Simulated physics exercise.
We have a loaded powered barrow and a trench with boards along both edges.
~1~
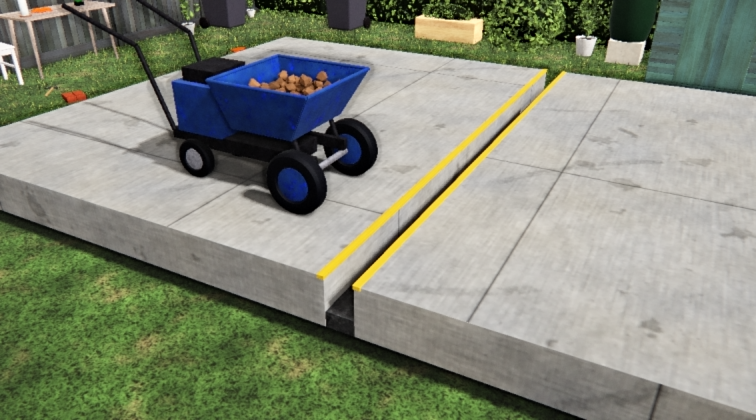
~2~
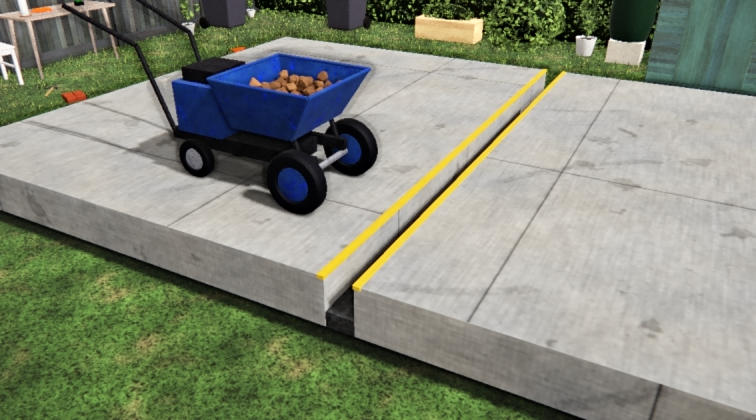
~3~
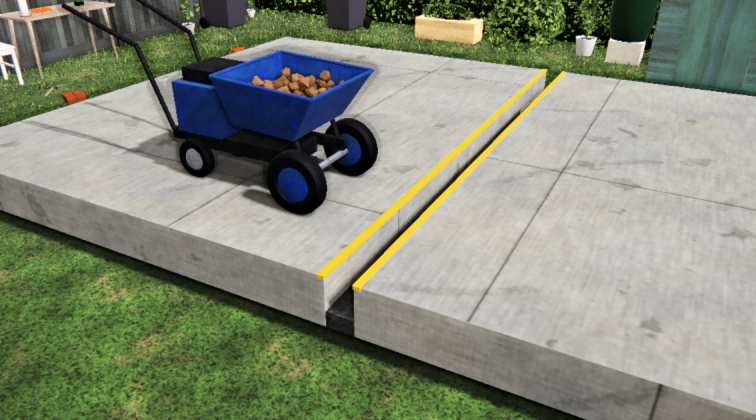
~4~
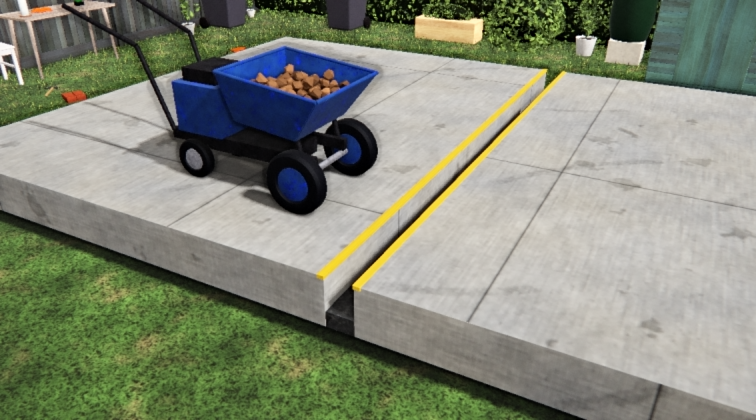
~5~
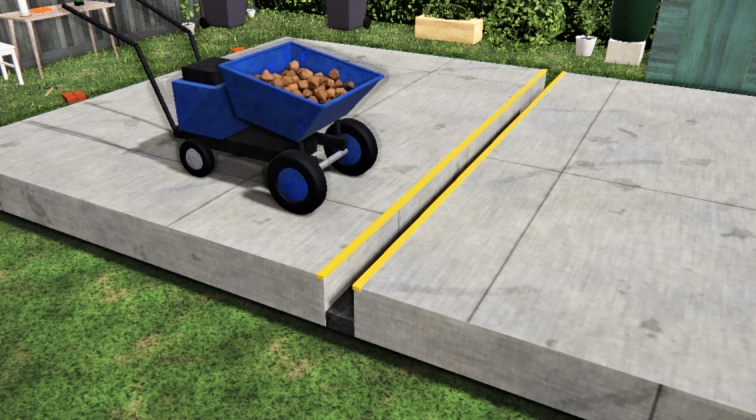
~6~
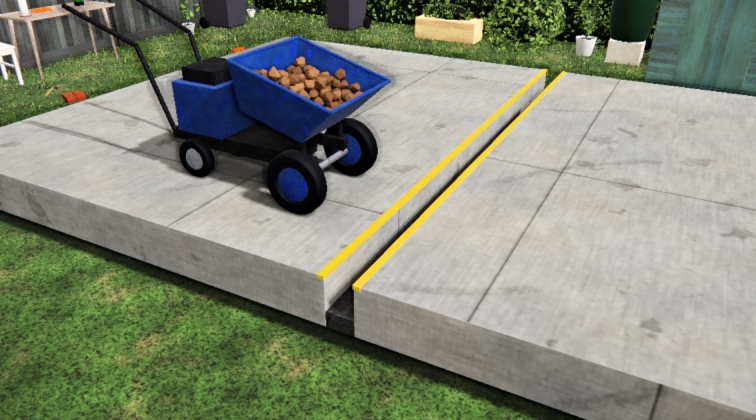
On a concrete patio, a blue barrow's skip full of brown lumps tilts toward the right.
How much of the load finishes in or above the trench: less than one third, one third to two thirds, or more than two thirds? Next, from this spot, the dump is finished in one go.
One third to two thirds.
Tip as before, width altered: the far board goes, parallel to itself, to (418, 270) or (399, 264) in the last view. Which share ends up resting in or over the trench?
For the first it's 100 per cent, for the second 90 per cent.
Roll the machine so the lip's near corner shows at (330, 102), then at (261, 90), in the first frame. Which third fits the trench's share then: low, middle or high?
Spot 1: Below one third. Spot 2: One to two thirds.
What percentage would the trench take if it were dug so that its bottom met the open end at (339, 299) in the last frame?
Estimated share: Approx. 50 %.
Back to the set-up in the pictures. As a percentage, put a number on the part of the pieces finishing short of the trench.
Result: Close to 0 %.
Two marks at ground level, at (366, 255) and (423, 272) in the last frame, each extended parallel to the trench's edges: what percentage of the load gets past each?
About 70 and 10 %.
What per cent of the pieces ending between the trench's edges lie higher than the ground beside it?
About 15 %.
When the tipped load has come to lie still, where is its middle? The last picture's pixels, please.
Resting centre, last picture - approx. (417, 212).
Soon after the last picture, skip tipped steeply; all in the skip.
A little later, skip tipped right over; most in the skip; a small part in or heaped over the trench; a small part beyond it.
Later still, skip tipped right over; about a quarter in the skip; about a third in or heaped over the trench; about half beyond it.
By the end, skip tipped right over; about half in or heaped over the trench; about half beyond it.
